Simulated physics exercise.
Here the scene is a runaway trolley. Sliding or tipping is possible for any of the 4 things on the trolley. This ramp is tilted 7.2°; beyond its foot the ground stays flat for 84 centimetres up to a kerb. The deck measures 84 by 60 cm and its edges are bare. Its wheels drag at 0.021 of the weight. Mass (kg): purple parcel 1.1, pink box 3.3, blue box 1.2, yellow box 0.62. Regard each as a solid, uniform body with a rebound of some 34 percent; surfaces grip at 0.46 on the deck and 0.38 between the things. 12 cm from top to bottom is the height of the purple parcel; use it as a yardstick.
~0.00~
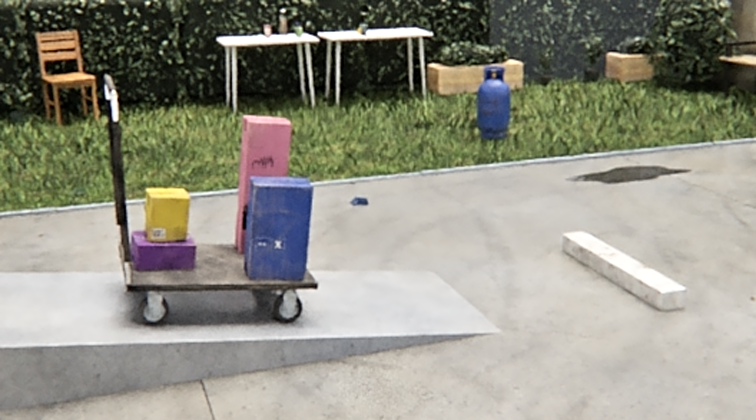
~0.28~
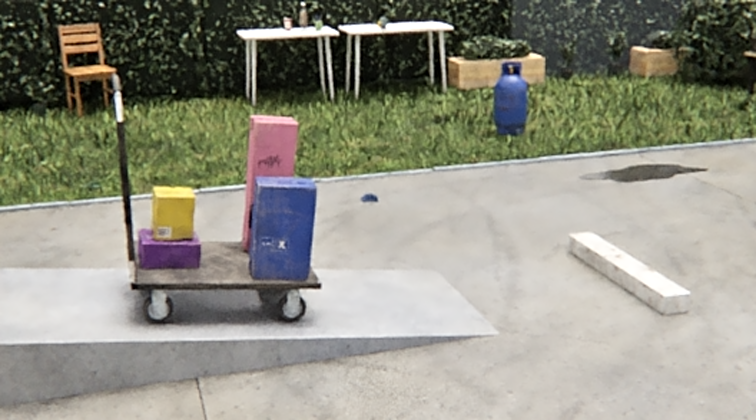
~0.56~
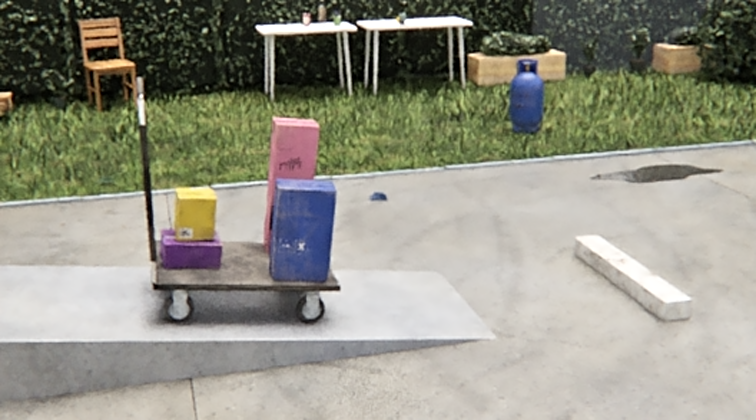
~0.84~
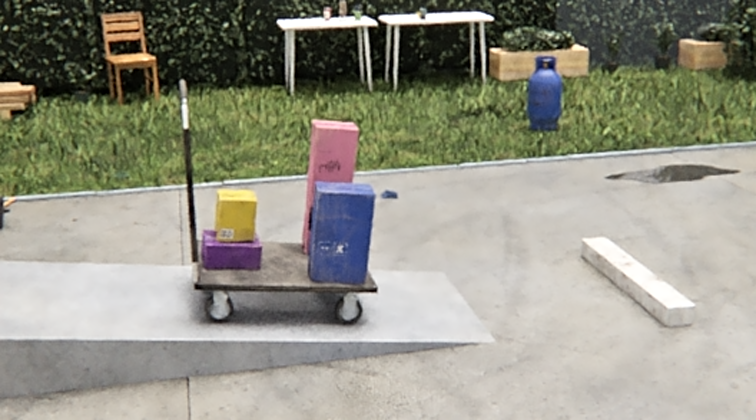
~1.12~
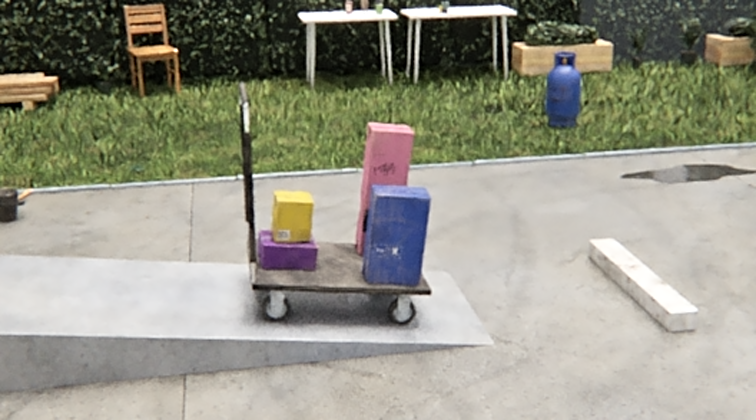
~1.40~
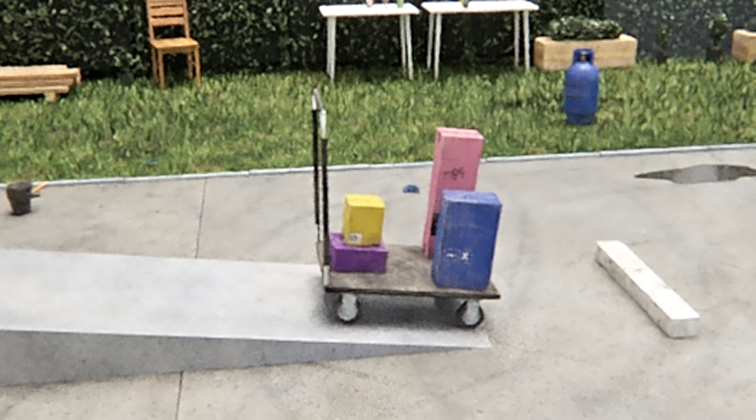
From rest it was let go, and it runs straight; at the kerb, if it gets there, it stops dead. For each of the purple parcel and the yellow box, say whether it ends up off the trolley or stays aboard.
In order: The purple parcel never leaves the cart; the yellow box never leaves the cart.
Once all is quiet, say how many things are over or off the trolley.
Count: 3.
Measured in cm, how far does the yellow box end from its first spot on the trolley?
It ends about 54 centimetres from where it started.
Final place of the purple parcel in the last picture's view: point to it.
It finishes at roughly (557, 253).
After 2.10 s, trolley at the kerb; yellow box moved 19 cm near (559, 221); purple parcel moved 15 cm near (549, 254); pink box 11° off its base.
After 2.40 s, trolley at the kerb; pink box and blue box now off the trolley; yellow box 54° off its base near (601, 230); purple parcel moved 19 cm near (557, 253).
In the end (3.0 s), off the trolley, pink box and blue box; toppled on the trolley, yellow box; not toppled but over 10 cm from the start, purple parcel. At the end, from the last picture's camera, purple parcel near (557, 253), yellow box near (622, 242).
